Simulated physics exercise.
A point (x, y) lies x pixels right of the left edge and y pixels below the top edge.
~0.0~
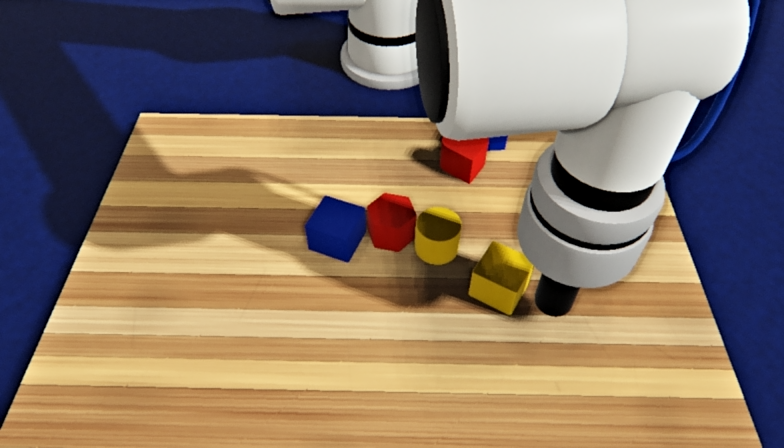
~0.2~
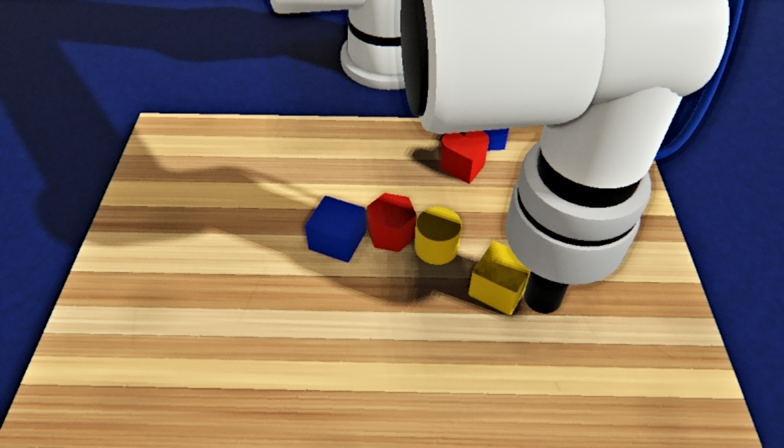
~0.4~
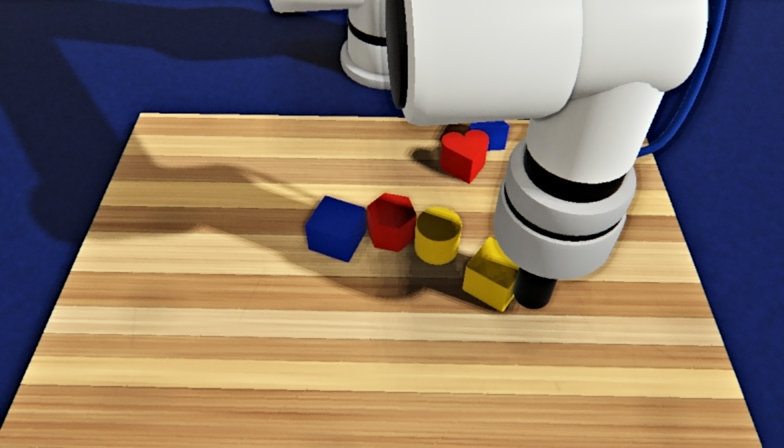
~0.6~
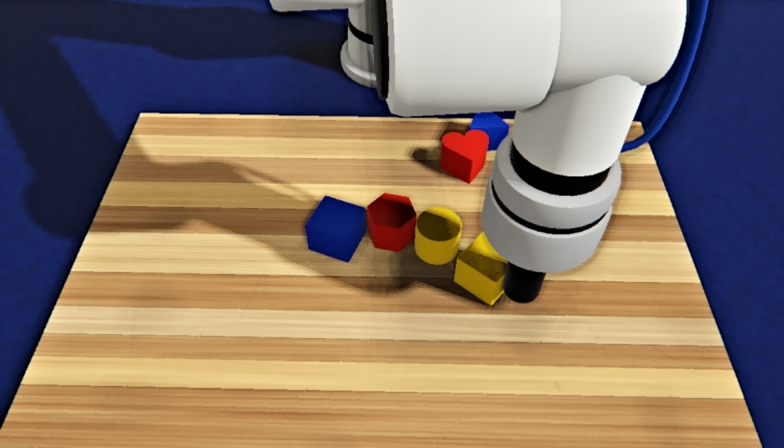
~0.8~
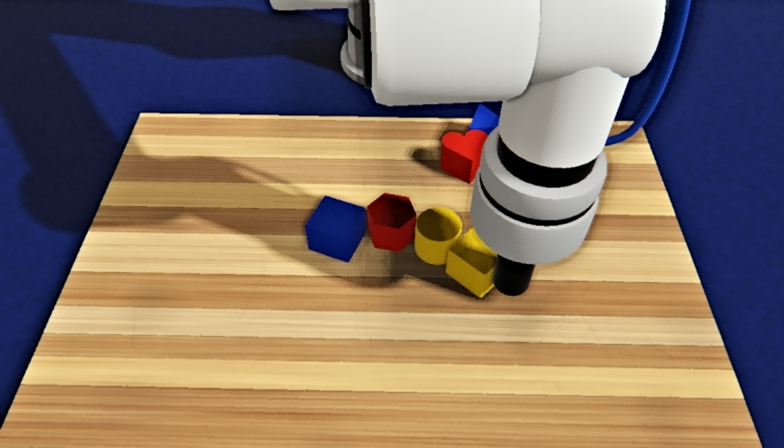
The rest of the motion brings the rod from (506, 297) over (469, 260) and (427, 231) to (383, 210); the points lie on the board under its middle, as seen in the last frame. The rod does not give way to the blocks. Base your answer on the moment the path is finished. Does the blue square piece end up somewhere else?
That would be a no.
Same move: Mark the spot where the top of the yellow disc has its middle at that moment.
It is going to be at (386, 132).
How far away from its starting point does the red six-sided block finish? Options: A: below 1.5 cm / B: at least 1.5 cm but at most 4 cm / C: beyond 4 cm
Choice C: Beyond 4 cm.
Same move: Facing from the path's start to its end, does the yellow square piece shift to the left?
No - that is not the case.
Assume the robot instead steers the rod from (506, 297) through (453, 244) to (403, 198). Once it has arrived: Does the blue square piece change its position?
The answer is no.
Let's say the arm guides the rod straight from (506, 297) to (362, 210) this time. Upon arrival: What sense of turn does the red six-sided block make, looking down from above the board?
Counterclockwise rotation.
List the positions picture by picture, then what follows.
Lower end of the rod (552, 303), tops of blocks, blue square piece (335, 216), red six-sided block (392, 210), yellow disc (439, 224), yellow square piece (505, 266), in the first picture.
Rod (542, 300), blocks as before, in the second picture.
Rod (531, 295), yellow square piece (499, 262), in the third picture.
Rod (520, 290), yellow square piece (490, 256), in the fourth picture.
Rod (510, 283), blue square piece (335, 216), red six-sided block (392, 210), yellow disc (439, 224), yellow square piece (481, 248), in the fifth picture.
On the path given first. One third of the way, rod (470, 244); red six-sided block (376, 191), turned 65° anticlockwise; yellow disc (419, 183); yellow square piece (449, 209), turned 20° clockwise.
Two thirds of the way, rod (428, 216); red six-sided block (370, 188), turned 80° anticlockwise; yellow disc (396, 153); yellow square piece (414, 180), turned 30° clockwise.
At the end, rod (383, 195); blue square piece not moved; red six-sided block (346, 180), turned 145° anticlockwise; yellow disc (386, 132); yellow square piece (389, 160), turned 55° clockwise.
